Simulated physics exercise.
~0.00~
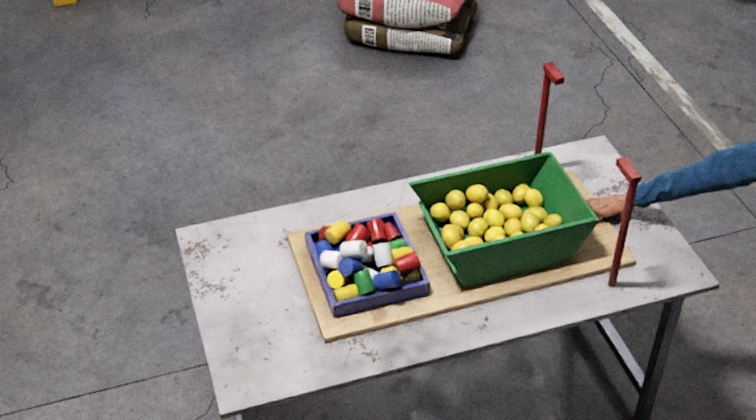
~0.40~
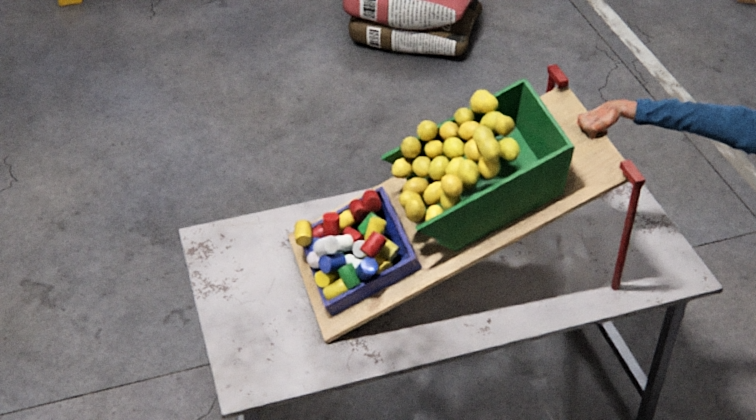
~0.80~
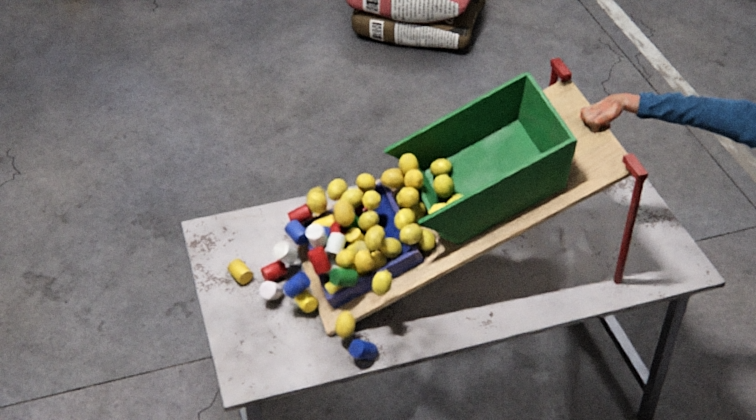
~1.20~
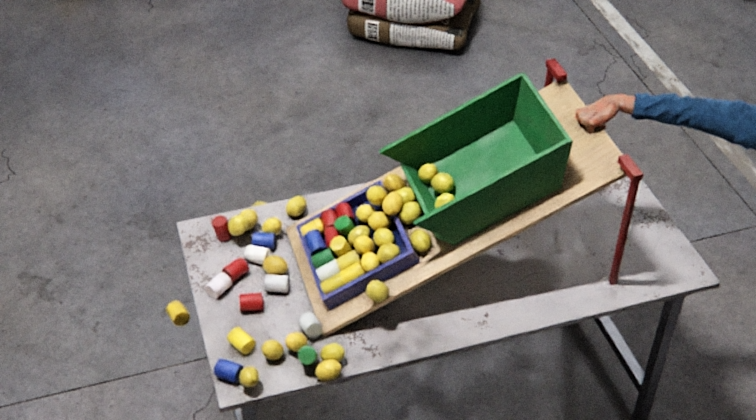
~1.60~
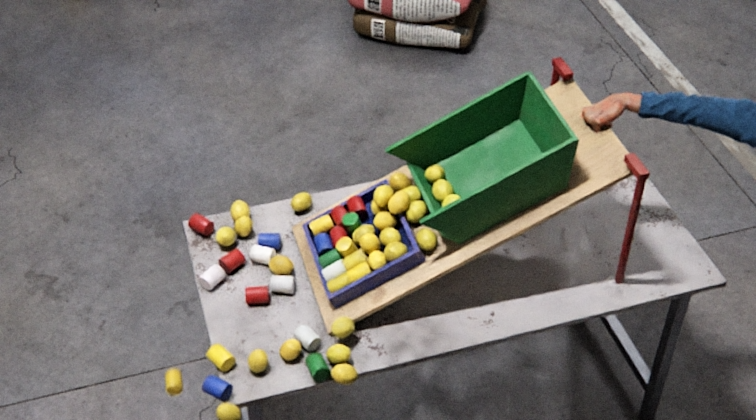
Yellow lemons tumbling from a green crate as a hand tilts the board, scattering coloured jars from a blue crate across the table.
